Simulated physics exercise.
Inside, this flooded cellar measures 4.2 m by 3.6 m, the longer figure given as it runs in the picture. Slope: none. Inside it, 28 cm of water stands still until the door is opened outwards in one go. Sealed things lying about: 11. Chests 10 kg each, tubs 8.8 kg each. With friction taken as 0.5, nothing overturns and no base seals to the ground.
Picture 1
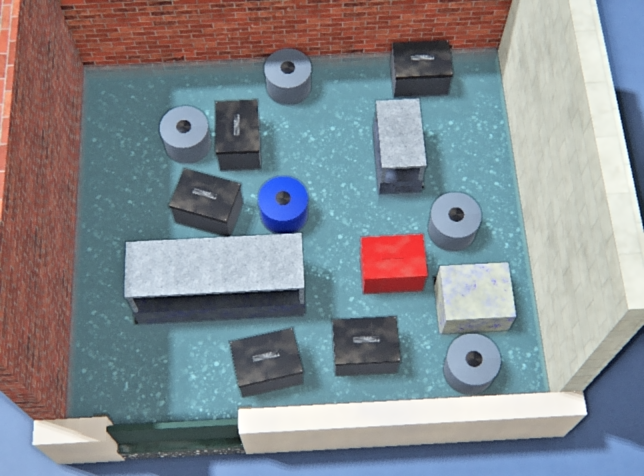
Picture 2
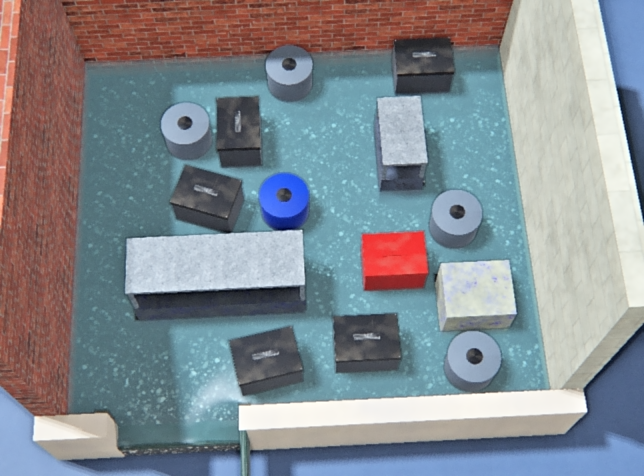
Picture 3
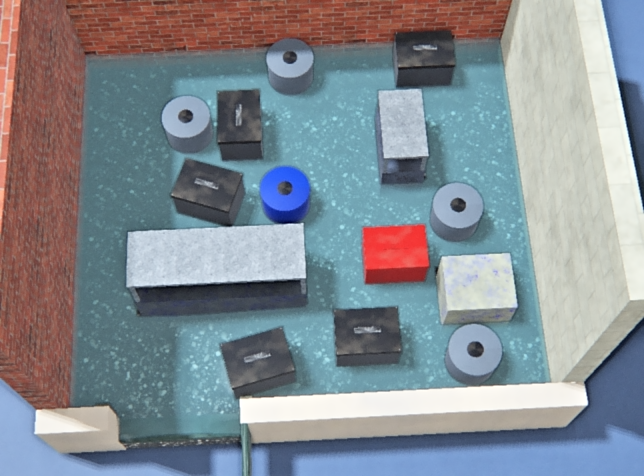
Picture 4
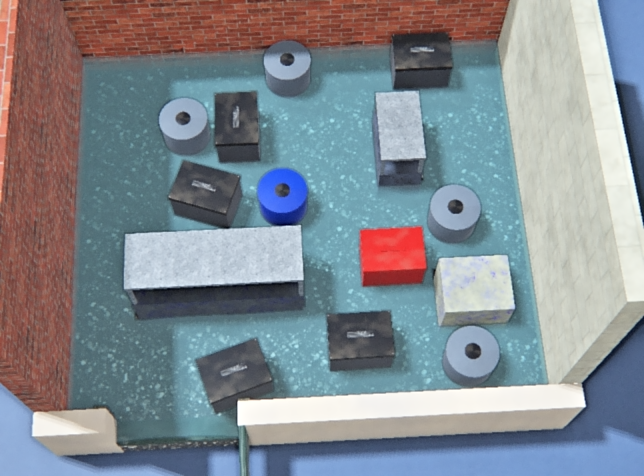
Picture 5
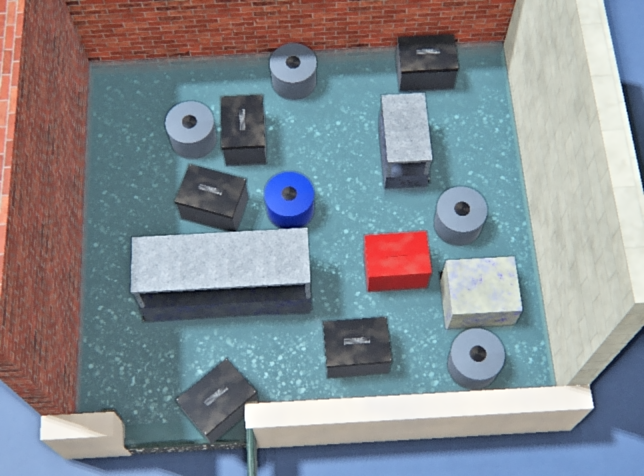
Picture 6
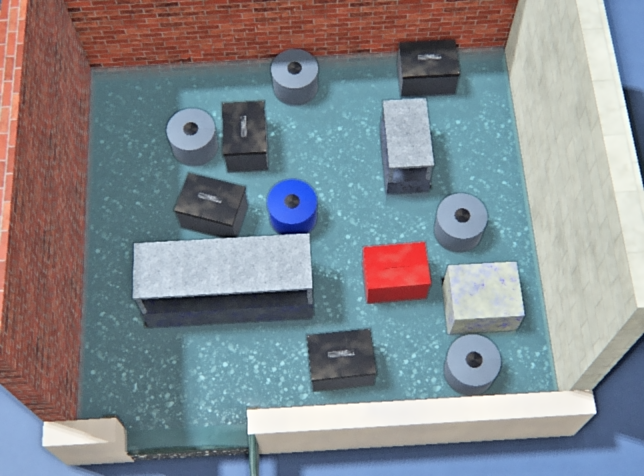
We see a flooded cellar of chests and tubs as a gate at the lower left opens; a dark chest drifts left, turns in the gap and is gone from view, while another dark chest shifts left behind it.
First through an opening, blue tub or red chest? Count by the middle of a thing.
The red one gets out first.
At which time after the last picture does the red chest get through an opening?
Close to 4.5 s, I'd say.
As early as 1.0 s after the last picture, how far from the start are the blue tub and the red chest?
Roughly 10 and 40 cm.
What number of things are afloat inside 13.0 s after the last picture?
The number is 6.
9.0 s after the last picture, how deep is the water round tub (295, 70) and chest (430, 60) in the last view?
17 and 17 cm.
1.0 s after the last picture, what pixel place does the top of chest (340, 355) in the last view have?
Near (267, 374).
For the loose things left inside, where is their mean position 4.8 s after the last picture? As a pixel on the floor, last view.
That lands at roughly (300, 221).
Then, 1.0 s after the last picture the blue tub is near (293, 213), 0.1 m from its start, afloat; the red chest is near (385, 294), 0.4 m from its start, afloat; 1 of 11 are out; 10 afloat.
Then, 4.8 s after the last picture the blue tub is near (330, 231), 0.5 m from its start, afloat; the red chest has gone out (4.6 s after the last picture); 3 of 11 are out; 8 afloat.
Then, 9.0 s after the last picture the blue tub is near (339, 299), 1.0 m from its start, afloat; the red chest has gone out (4.6 s after the last picture); 3 of 11 are out; 8 afloat.
Then, 13.0 s after the last picture the blue tub is near (191, 431), 2.2 m from its start, afloat; the red chest has gone out (4.6 s after the last picture); 5 of 11 are out; 6 afloat.
